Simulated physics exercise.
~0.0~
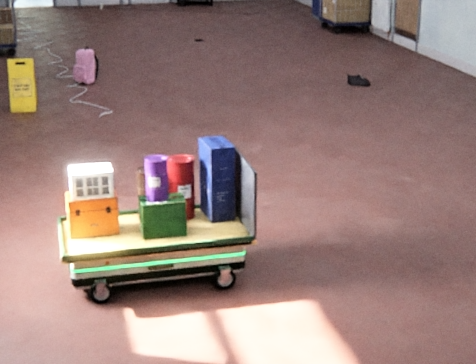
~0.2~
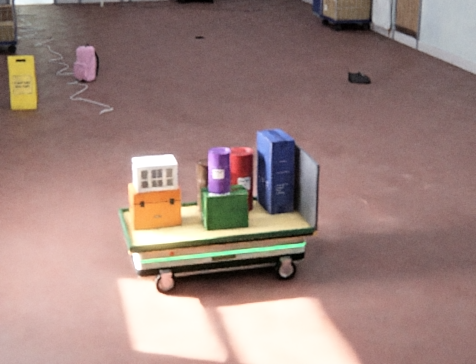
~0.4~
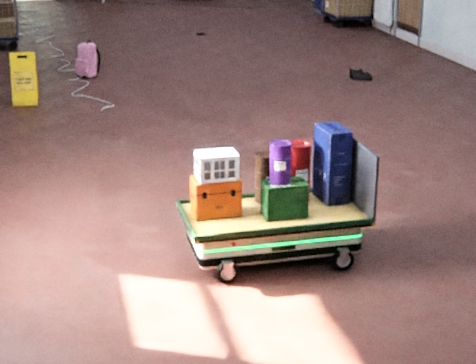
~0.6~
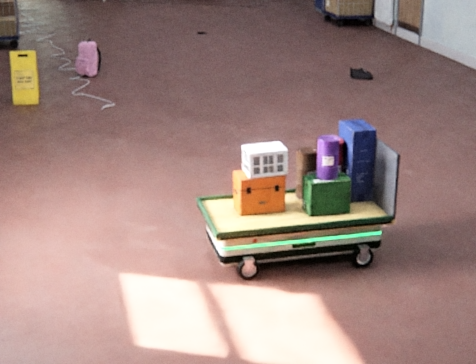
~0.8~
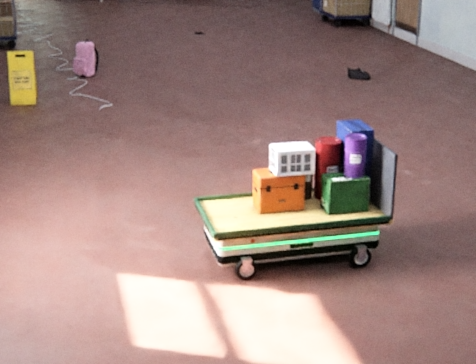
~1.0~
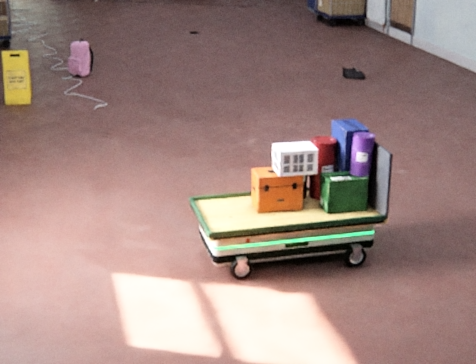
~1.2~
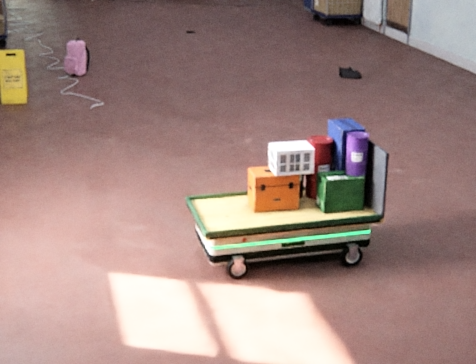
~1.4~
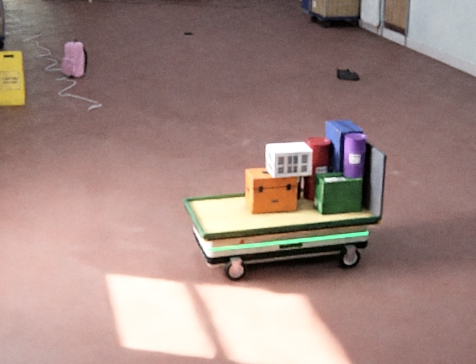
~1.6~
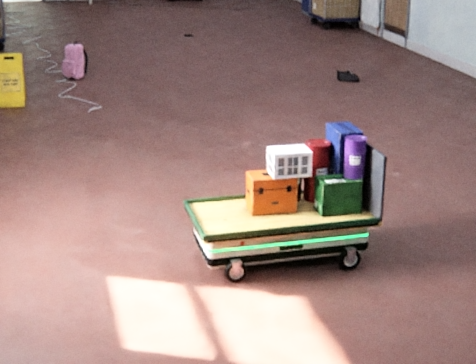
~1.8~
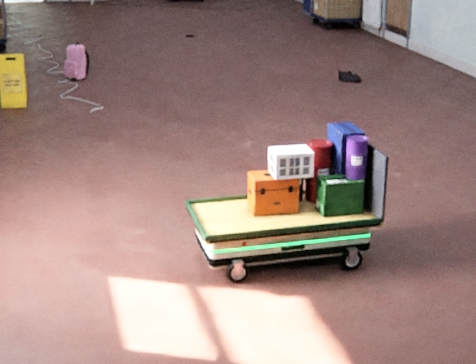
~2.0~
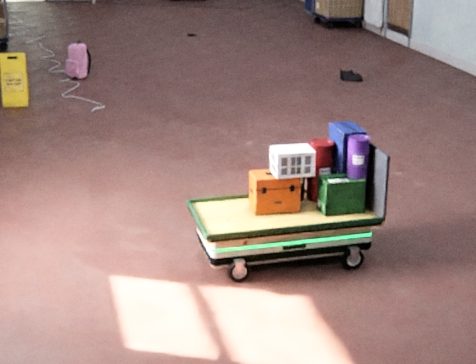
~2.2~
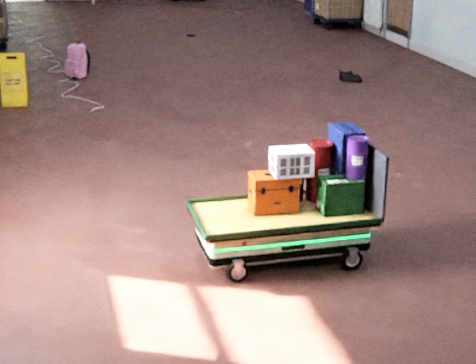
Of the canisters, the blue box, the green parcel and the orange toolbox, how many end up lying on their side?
None of them end up on their side. The canisters, blue box, green parcel and orange toolbox are all still upright once the cart has stopped.
